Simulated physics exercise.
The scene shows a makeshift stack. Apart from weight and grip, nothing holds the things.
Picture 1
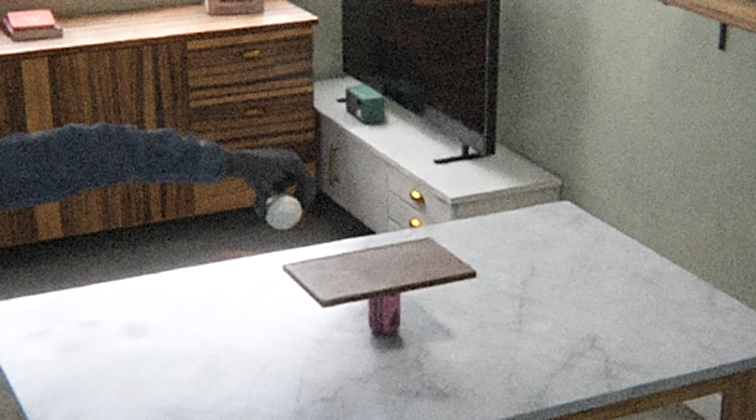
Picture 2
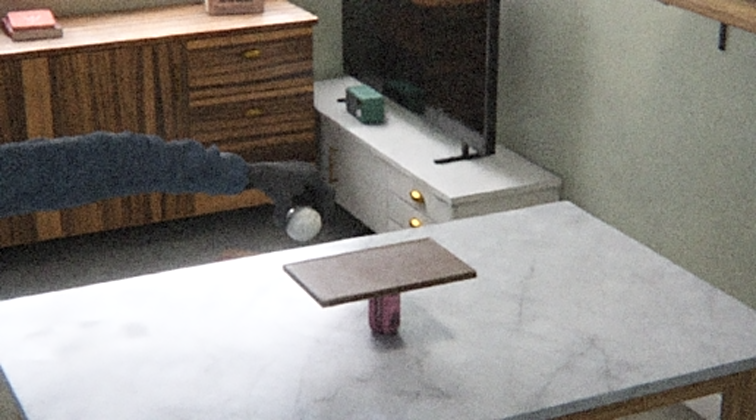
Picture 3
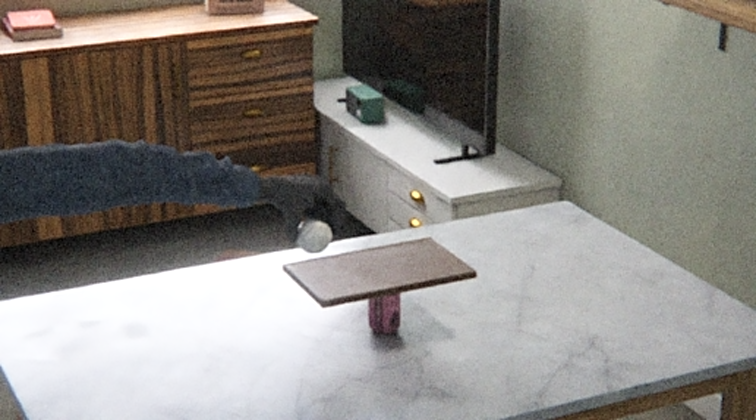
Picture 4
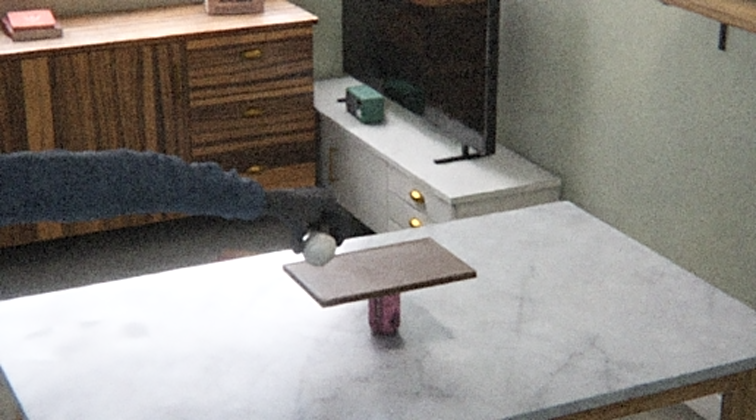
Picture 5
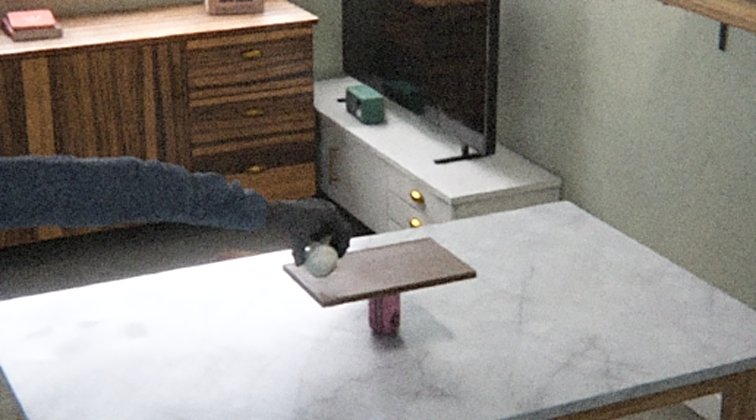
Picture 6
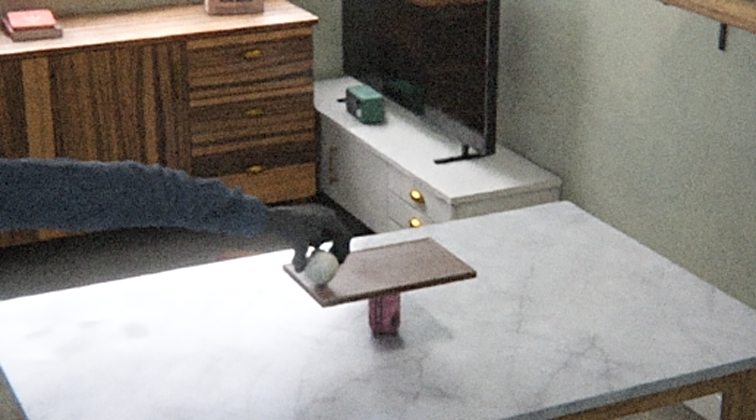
A dark-gloved hand on a blue-sleeved arm reaches in from the left, carrying a white onion a short way right and down, then sets it on the left end of a brown lid, still gripping it. The lid lies across a narrow reddish-pink support on a pale marbled table. The steady, raised view shows a room with wooden drawers, a white cabinet and a dark screen behind.
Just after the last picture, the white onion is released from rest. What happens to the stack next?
Frankly, it's a failure, that one.
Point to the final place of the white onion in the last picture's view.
Roughly at pixel (275, 344).
Then, 0.50 s on from there, white onion now fallen; brown lid turned 45° from how it was put.
Then, 0.70 s on from there, brown lid turned 43° from how it was put.
In the end, fallen, white onion; moved from the start, brown lid; pink can unmoved. At the end, from the last picture's camera, white onion near (275, 344). The stack loses its balance.
